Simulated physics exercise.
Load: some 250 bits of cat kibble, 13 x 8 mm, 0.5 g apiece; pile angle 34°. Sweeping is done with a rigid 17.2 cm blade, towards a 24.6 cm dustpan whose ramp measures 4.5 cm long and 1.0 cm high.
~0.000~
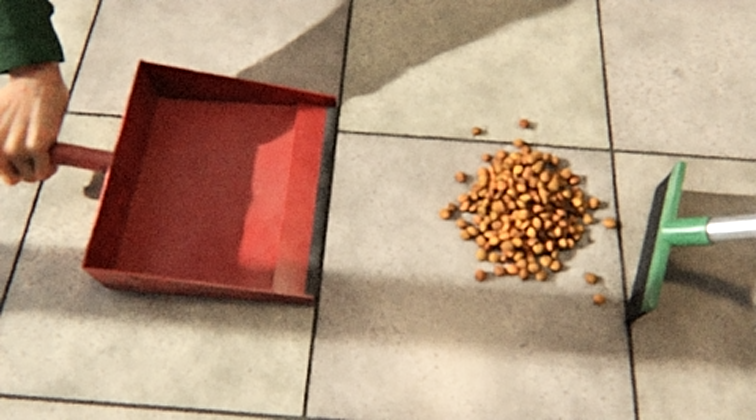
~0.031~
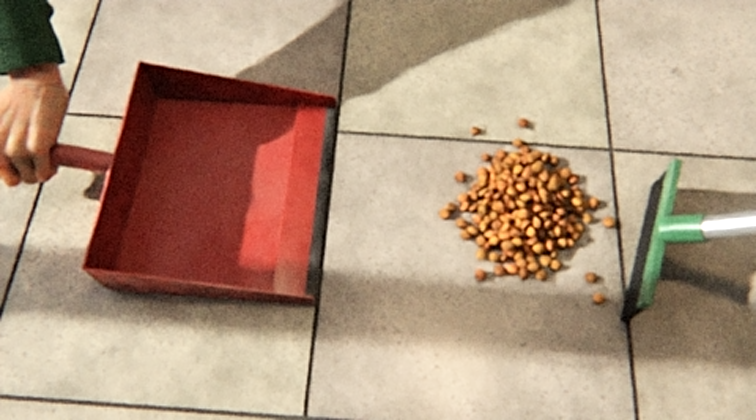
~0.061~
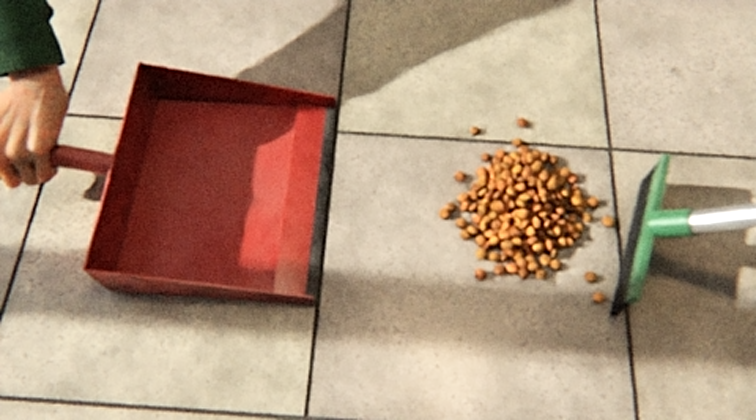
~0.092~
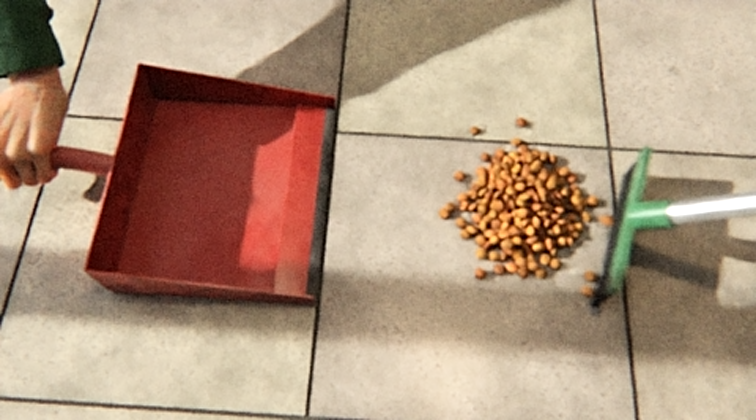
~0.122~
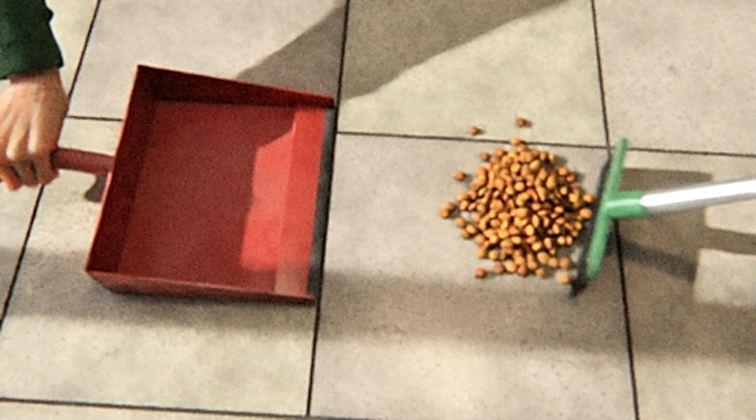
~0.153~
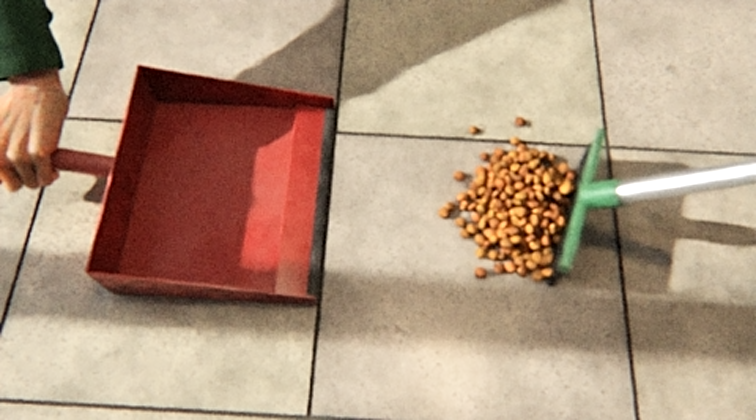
Green blade on a pale handle sliding left across grey tiles and pressing into a kibble pile, while a hand holds a red dustpan still.
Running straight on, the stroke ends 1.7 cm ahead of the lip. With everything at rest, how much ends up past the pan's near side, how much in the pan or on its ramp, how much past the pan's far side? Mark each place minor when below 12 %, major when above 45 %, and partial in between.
Near side - minor; pan - partial; far side - partial.
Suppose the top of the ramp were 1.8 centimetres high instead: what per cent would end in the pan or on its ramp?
About 20 %.
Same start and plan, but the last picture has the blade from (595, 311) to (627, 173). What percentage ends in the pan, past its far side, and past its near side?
Pan: 0, far side: 0, near side: 0.
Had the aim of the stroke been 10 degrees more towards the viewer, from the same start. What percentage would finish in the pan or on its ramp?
My guess is some 30 percent.
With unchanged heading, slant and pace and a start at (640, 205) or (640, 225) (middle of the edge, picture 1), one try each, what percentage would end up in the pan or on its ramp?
About 15 and 25 per cent.
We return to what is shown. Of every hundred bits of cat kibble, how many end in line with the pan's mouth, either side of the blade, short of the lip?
I'd put it near 40 per cent.
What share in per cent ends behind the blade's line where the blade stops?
About 15 per cent.
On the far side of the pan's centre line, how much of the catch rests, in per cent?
I'd put it near 100 per cent.
Then, at 0.31 s, middle of the blade 16 cm from the lip; 0 % over the lip, far side 5 %, near side 0 %.
After 0.42 s, middle of the blade 7 cm from the lip; 0 % over the lip, far side 20 %, near side 0 %.
After 0.66 s, middle of the blade 4 cm from the lip; 30 % over the lip, far side 30 %, near side 0 %.
At rest (1.2 s), near side 0 %, pan 30 %, far side 30 %, in front of the lip or behind the blade 40 %.
